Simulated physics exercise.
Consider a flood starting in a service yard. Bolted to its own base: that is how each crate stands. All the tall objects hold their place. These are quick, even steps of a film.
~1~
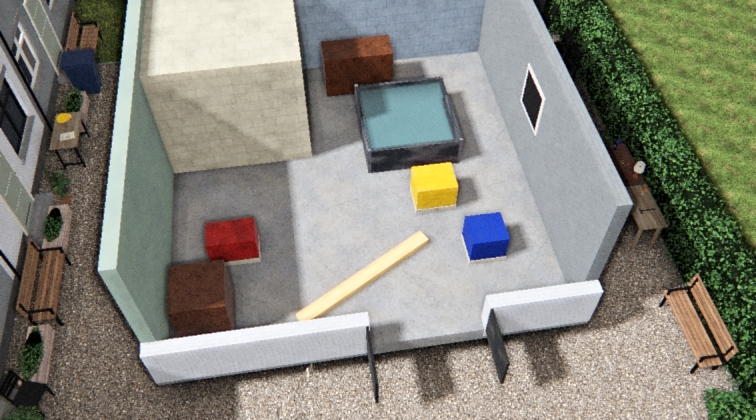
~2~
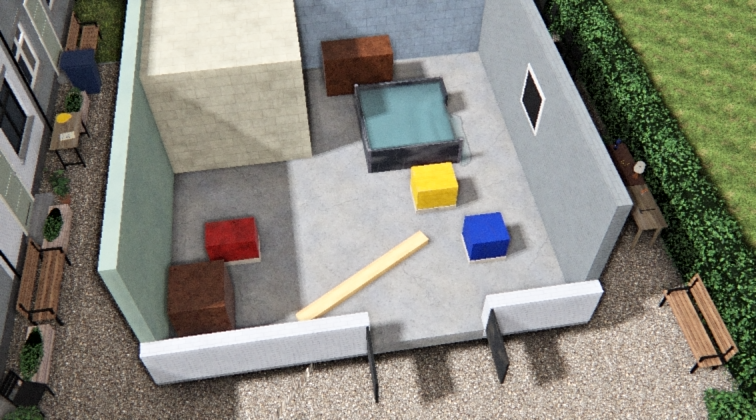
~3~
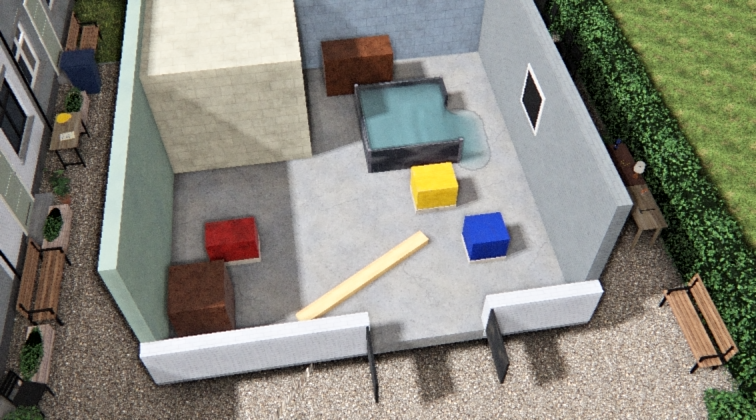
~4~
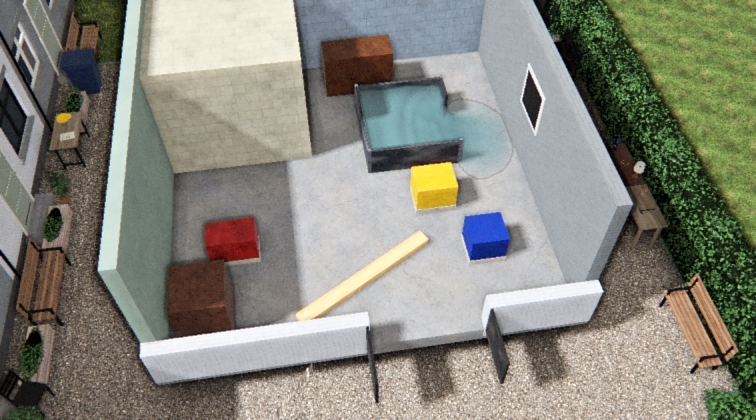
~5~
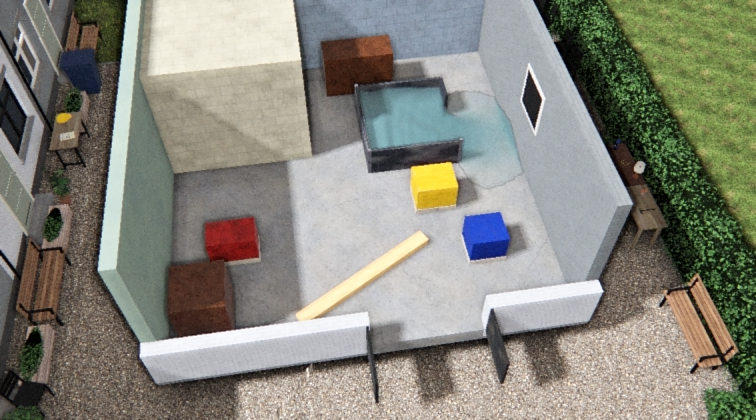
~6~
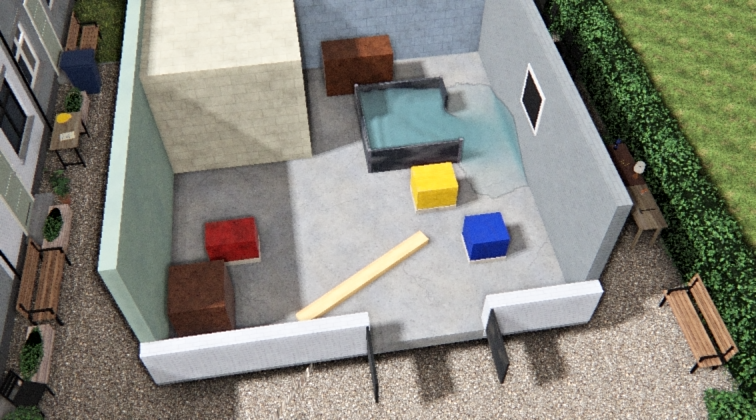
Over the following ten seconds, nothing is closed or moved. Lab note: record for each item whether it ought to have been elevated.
Result: The blue crate has too short a plinth; the red crate has a tall enough plinth; the yellow crate has a tall enough plinth.
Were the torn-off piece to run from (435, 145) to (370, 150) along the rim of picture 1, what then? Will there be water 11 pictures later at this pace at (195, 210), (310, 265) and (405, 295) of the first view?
In sequence: Untouched, inundated, inundated.
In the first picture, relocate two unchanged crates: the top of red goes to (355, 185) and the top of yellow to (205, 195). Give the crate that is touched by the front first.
I'd say the crate marked blue comes first.
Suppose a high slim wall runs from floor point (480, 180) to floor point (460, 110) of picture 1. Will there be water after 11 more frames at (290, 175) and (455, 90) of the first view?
In order, I'd call them bare and inundated.
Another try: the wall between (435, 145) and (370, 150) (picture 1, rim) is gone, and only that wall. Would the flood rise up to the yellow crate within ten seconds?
So, as it turns out, the yellow crate is swamped.
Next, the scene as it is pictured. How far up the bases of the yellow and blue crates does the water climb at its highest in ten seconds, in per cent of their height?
Close to 50 per cent, and close to 170 per cent, in that order.
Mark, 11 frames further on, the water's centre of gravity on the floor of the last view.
I'd say around (456, 142).
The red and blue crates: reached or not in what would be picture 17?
My reading: At red not yet; at blue yes.
A moment on, water covers 10 % of the floor; the blue crate not reached, the red crate not reached, the yellow crate not reached.
Next, water covers 25 % of the floor; the blue crate water round its plinth, the red crate not reached, the yellow crate not reached.
Then, water covers 40 % of the floor; the blue crate water round its plinth, the red crate not reached, the yellow crate water round its plinth.
Later, water covers 60 % of the floor; the blue crate water round its plinth, the red crate water round its plinth, the yellow crate water round its plinth.
In the end, water covers 85 % of the floor; the blue crate was topped, the red crate stayed above the water, the yellow crate stayed above the water.
